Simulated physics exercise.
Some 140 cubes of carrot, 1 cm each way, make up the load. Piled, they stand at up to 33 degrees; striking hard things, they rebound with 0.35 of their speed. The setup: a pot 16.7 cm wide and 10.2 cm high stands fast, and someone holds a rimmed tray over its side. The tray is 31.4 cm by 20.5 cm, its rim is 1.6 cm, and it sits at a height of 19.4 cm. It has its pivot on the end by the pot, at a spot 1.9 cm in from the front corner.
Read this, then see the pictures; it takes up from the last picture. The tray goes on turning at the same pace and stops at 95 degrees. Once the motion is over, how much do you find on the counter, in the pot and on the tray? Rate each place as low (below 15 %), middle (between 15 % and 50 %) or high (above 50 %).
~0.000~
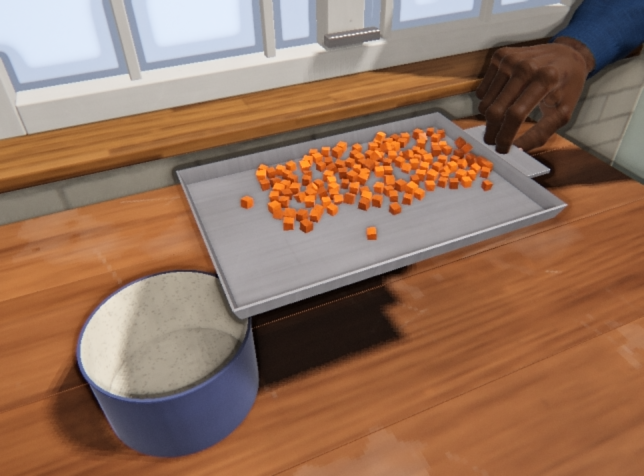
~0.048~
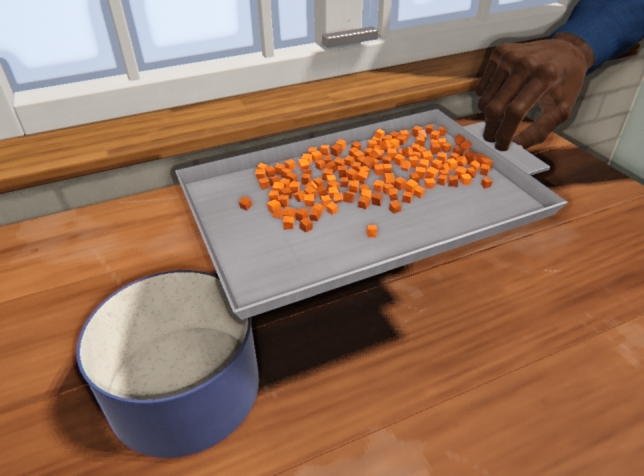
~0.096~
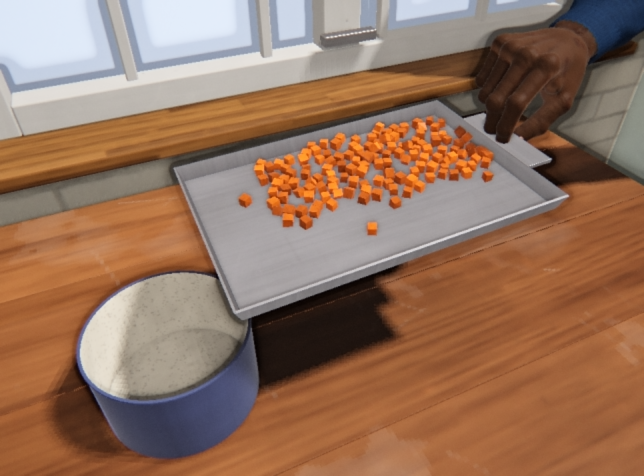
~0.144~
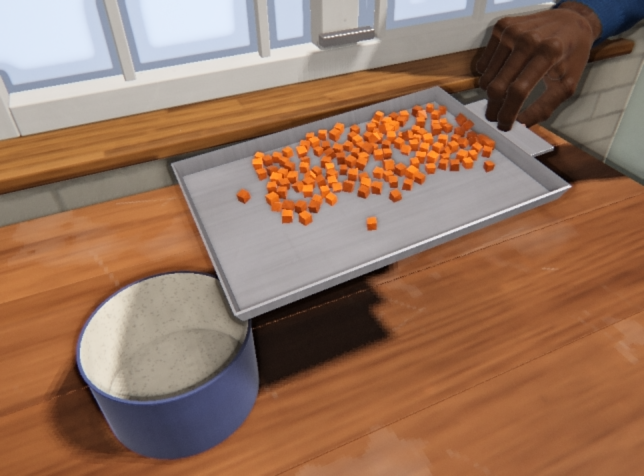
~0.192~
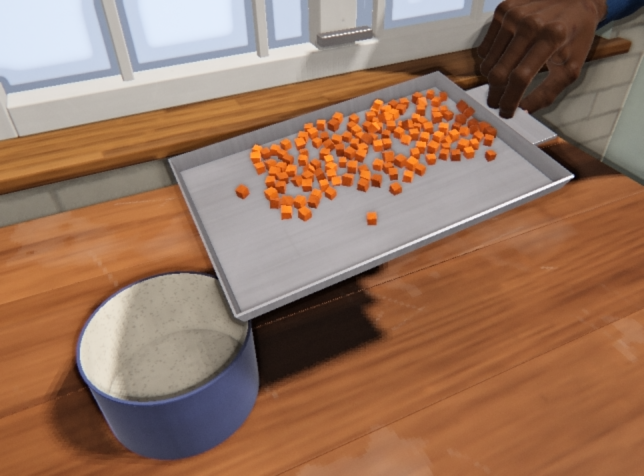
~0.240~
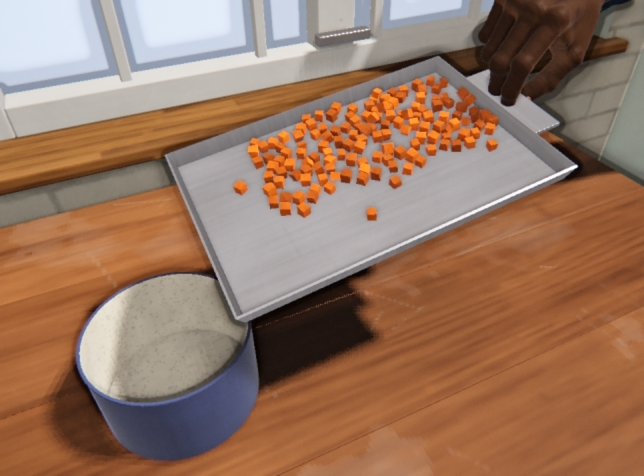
Ratings: Counter high; pot low; left on the tray low.
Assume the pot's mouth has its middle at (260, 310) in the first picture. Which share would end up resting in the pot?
I'd expect near 0 per cent.
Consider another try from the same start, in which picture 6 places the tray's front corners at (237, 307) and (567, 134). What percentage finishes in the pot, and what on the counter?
Pot: 70, counter: 30.
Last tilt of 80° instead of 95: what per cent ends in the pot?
That would give about 0 per cent.
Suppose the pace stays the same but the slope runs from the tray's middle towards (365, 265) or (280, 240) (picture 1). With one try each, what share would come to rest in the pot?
About 0 per cent on the first try and 55 per cent on the second.
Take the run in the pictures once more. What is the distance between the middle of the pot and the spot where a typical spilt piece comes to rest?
About 18 cm from the centre.
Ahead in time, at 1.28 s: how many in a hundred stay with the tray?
Some 30 per cent of the load.
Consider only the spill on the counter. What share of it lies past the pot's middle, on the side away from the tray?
Estimate: Roughly 60 per cent of the pieces.
After 0.86 s, tilt 51 degrees; the tray holds 100 %, the pot 0 %.
After 1.28 s, tilt 77 degrees; the tray holds 30 %, the pot 0 %.
After 1.77 s, tilt 95 degrees; the tray holds 0 %, the pot 0 %.
At rest (2.9 s), counter 100 %, pot 0 %, tray 0 %.
